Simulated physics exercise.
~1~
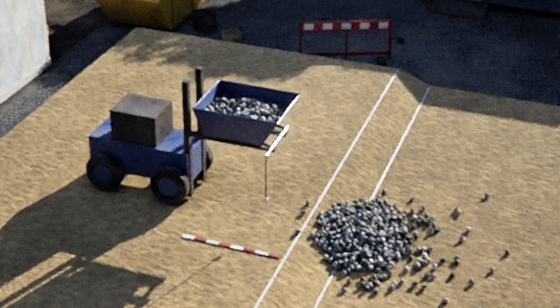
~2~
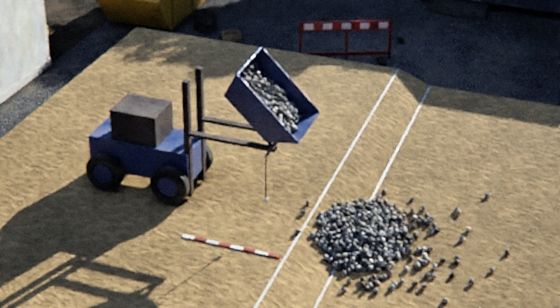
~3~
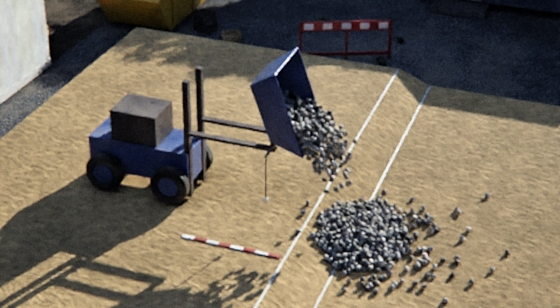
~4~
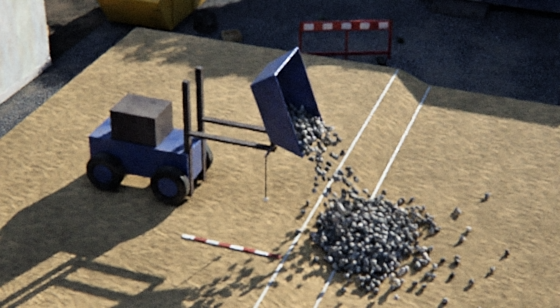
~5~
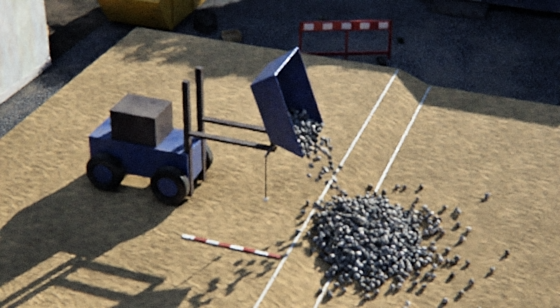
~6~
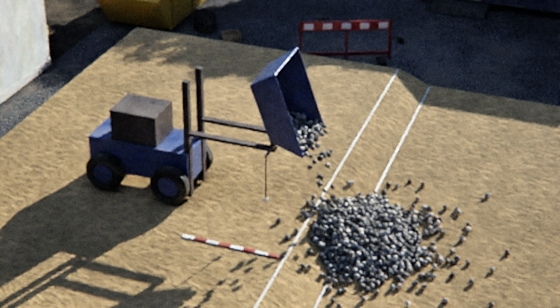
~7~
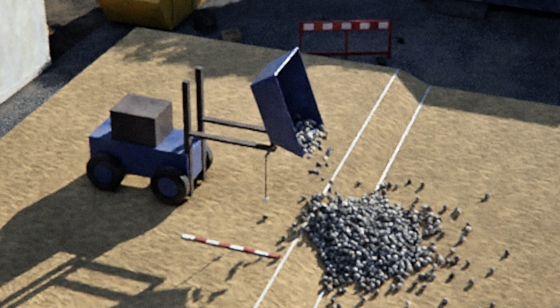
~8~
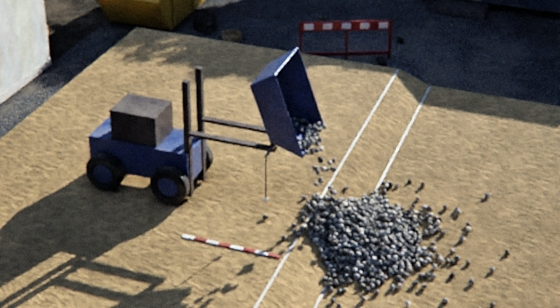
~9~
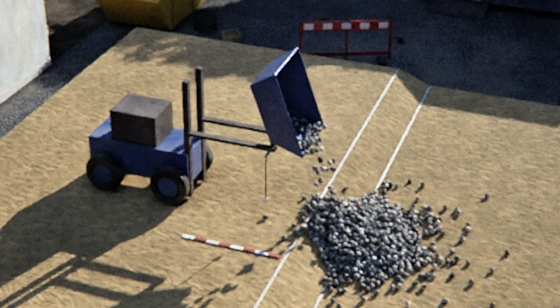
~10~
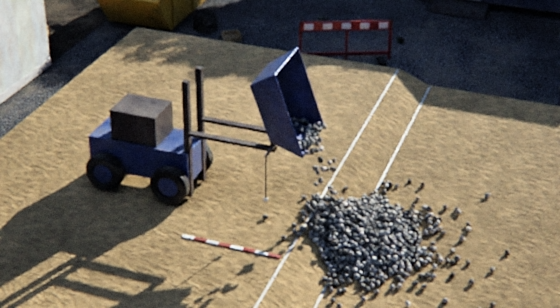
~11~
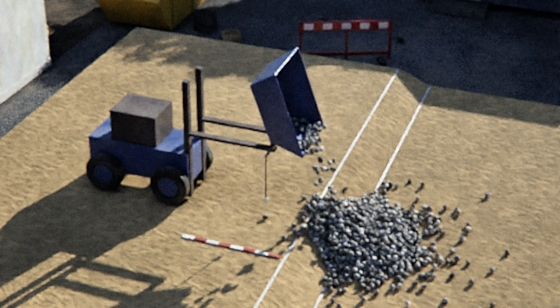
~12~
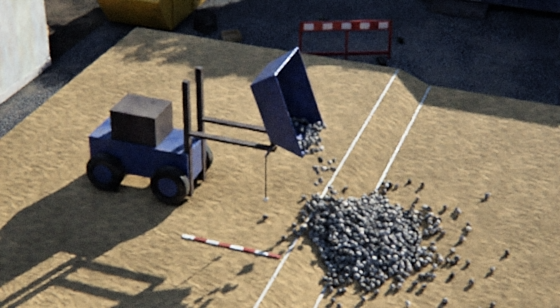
On a sandy yard, a blue forklift tips its skip, pouring grey stones onto a pile.
